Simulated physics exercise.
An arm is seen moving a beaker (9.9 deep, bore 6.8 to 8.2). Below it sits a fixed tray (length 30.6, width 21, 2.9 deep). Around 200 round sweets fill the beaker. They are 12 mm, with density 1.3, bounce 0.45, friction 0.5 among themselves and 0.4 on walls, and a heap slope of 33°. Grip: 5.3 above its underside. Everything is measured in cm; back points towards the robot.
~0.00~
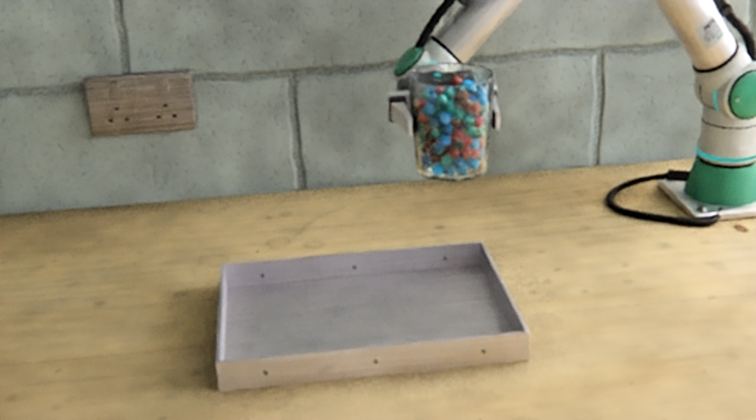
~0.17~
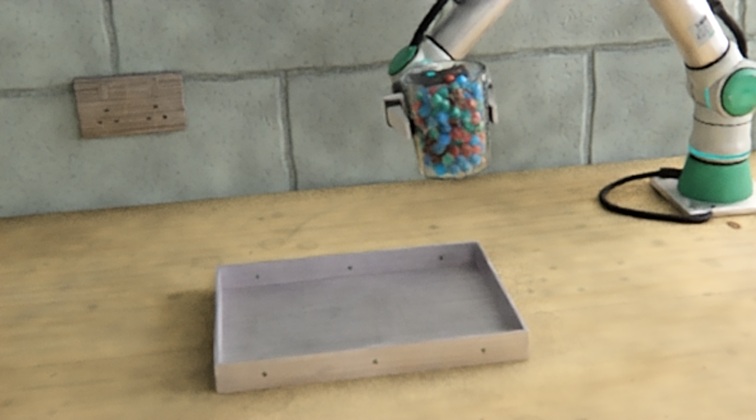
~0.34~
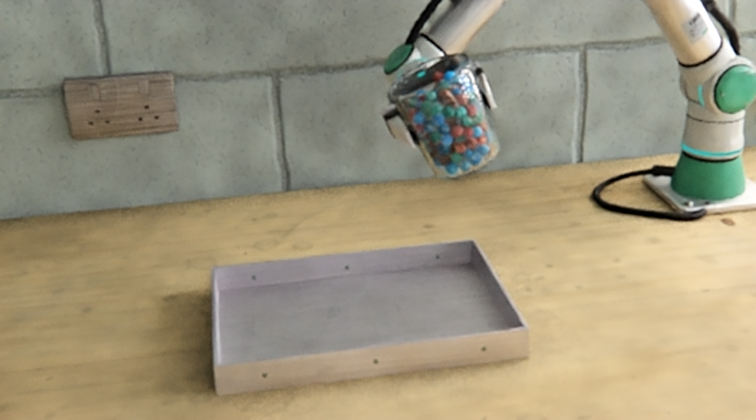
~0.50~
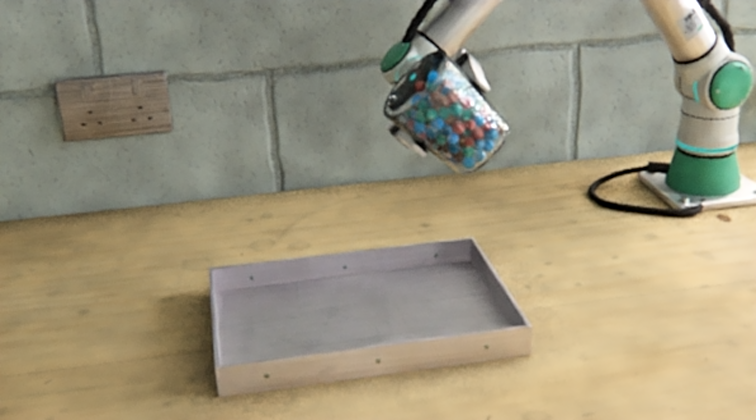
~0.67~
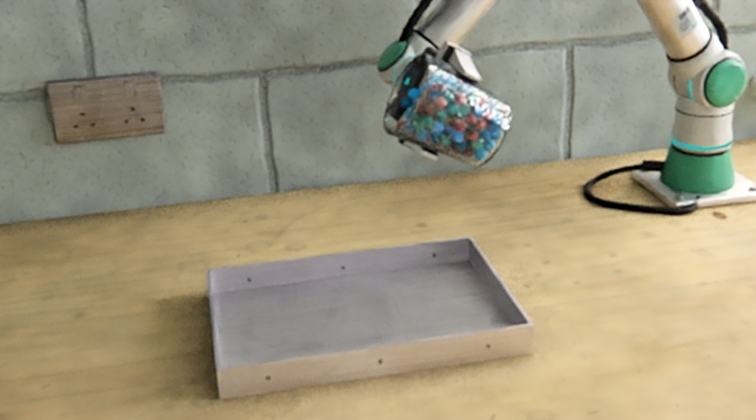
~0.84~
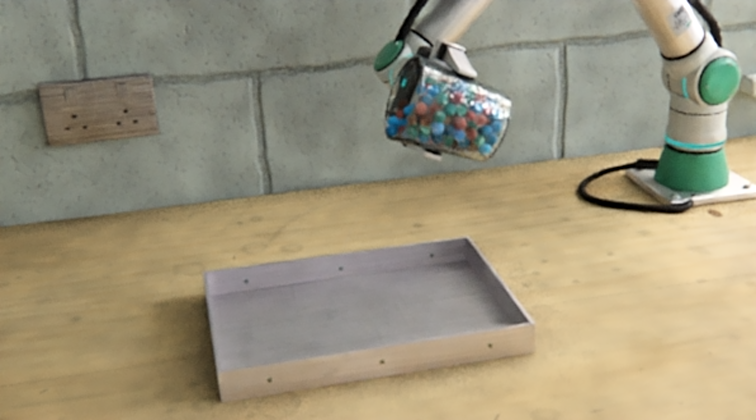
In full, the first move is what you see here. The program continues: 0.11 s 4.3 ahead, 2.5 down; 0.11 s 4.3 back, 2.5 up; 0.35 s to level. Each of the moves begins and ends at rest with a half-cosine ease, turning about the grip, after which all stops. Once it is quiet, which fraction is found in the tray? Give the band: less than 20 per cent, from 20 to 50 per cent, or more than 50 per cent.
The band is less than 20 per cent.
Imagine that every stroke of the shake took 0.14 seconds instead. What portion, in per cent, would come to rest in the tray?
It would be near 10 per cent.
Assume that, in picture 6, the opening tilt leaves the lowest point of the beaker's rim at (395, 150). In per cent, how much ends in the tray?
I'd put it at roughly 40 %.
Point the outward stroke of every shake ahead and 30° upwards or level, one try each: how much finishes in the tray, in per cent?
Try one gives about 60 in a hundred, try two about 35 in a hundred.
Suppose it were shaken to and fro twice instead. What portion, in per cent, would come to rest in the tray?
Estimate for that case: 25 %.
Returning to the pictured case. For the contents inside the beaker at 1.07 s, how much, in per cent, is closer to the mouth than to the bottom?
Near 45 in a hundred.
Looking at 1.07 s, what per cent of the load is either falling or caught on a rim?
11 %.
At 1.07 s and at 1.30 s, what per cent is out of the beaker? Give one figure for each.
First it's 10 percent, and after that 15 percent.
After 1.07 s, tilted 66° forward, highest piece 25 above the table; 174 in the beaker, 21 in flight or on a rim.
After 1.30 s, tilted 16° forward, highest piece 26 above the table; 165 in the beaker, 29 in the tray, 1 in flight or on a rim.
After 1.61 s, level, highest piece 26 above the table; 165 in the beaker, 28 in the tray, 2 on the table or floor.
After 2.66 s, level, highest piece 26 above the table; 165 in the beaker, 28 in the tray, 2 on the table or floor.
In the end, 165 in the beaker, 28 in the tray, 2 on the table or floor. That is 14 % in the tray.
